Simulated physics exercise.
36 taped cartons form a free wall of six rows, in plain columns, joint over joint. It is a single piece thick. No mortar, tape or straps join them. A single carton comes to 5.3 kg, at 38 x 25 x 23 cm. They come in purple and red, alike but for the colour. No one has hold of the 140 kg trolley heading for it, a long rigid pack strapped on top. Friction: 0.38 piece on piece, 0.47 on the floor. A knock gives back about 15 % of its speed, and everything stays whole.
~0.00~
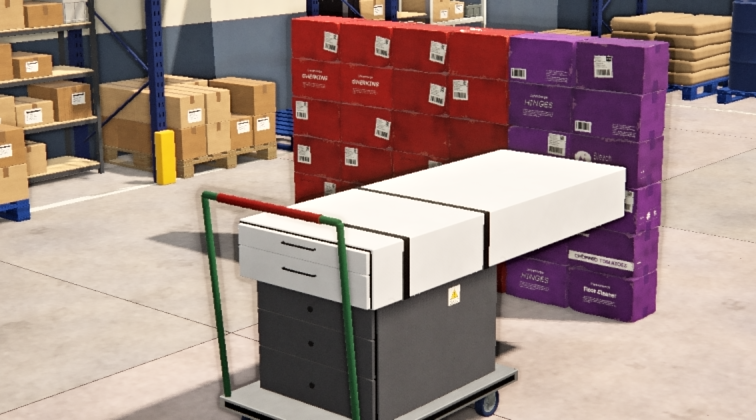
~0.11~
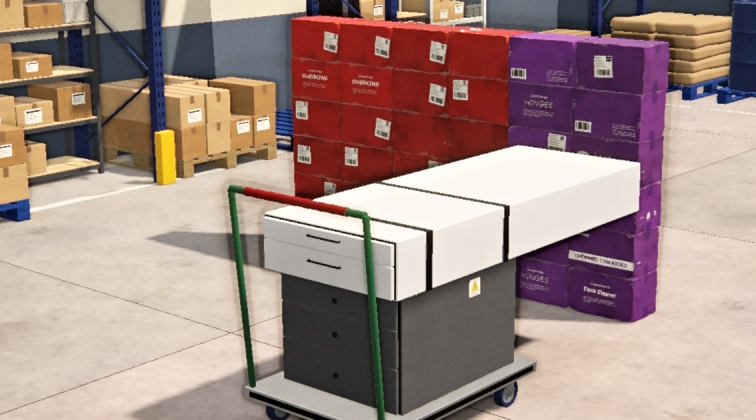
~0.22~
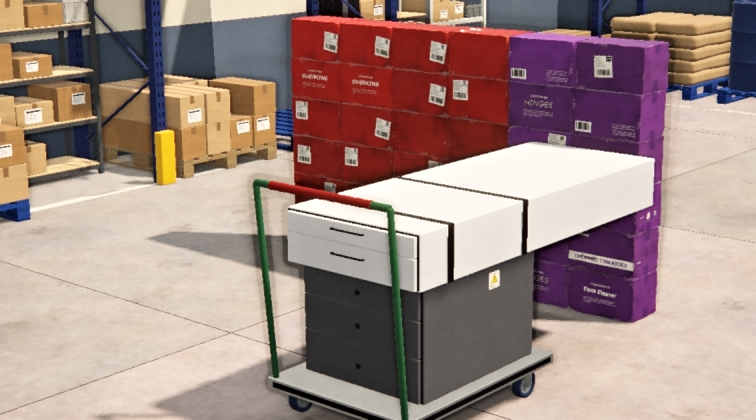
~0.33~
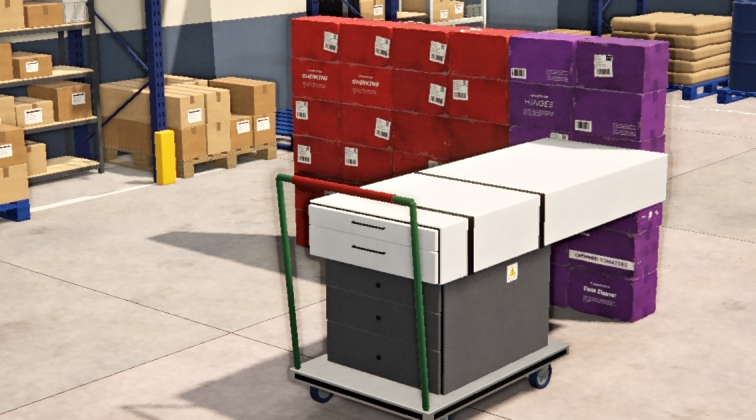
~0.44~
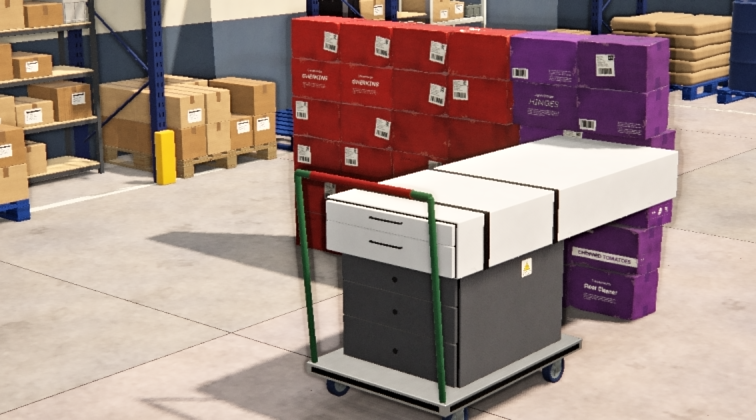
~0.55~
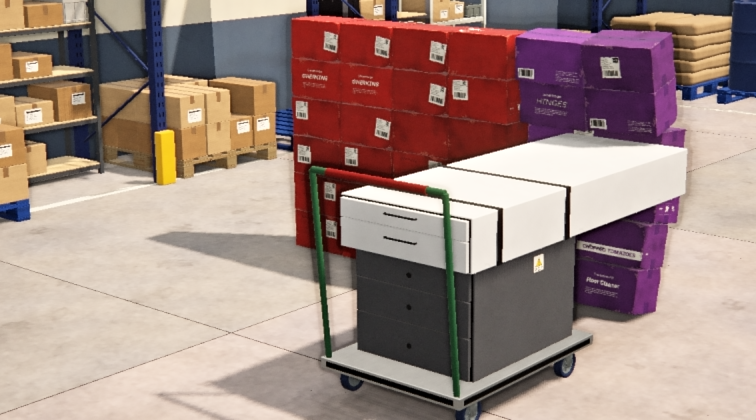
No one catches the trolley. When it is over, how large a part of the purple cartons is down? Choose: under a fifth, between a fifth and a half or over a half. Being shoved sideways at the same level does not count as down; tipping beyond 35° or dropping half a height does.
Ending down: Upwards of a half.
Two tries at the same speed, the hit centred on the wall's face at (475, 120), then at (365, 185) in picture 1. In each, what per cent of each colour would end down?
Purple 50 then 0, red 50 then 70 per cent.
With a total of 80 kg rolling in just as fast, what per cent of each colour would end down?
Then purple 100, red 0 per cent.
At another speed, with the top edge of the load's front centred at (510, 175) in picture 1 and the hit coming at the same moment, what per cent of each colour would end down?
In that case purple 60, red 0 per cent.
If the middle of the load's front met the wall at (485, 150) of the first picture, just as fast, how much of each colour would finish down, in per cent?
In that case purple 50, red 50 per cent.
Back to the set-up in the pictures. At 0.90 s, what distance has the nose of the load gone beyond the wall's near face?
Some 45 cm beyond.
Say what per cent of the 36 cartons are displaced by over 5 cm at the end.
35 per cent.
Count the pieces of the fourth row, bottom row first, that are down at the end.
2 of them.
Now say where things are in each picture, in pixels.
In the first frame (each place is the centre of the face we see best), load (619, 185) 38 cm short of the wall; top purple carton (540, 62); top red carton (419, 50); all as stacked.
In the second frame, load (634, 180) 24 cm short of the wall; top purple carton (540, 62).
In the third frame, load (648, 175) 11 cm short of the wall; top purple carton (540, 62).
In the fourth frame, load (661, 170) 19 mm into the wall's line; top purple carton (540, 61).
In the fifth frame, load (672, 167) 12 cm into the wall's line; top purple carton (542, 61); steepest lean 3°, the carton at (605, 248); 9 have shifted.
In the sixth frame, load (681, 164) 20 cm into the wall's line; top purple carton (549, 62) tilted 6°; top red carton (419, 50); steepest lean 13°, the carton at (616, 69); 11 have shifted.
By 0.90 s, load 44 cm past the wall's line, still rolling; 6 of the 12 purple cartons down (6 of 36 in all colours); top purple carton tilted 18°.
By 1.32 s, load 67 cm past the wall's line, still rolling; 11 of the 12 purple cartons down (11 of 36 in all colours); top purple carton on its side.
When it is over (3.3 s), load 1.00 m past the wall's line, stopped; 11 of the 12 purple cartons down (11 of 36 in all colours); top purple carton 91 cm lower; top red carton unmoved. That is 92 per cent. In pixels of the last frame, middles, top purple carton near (612, 203), top red carton near (433, 48).
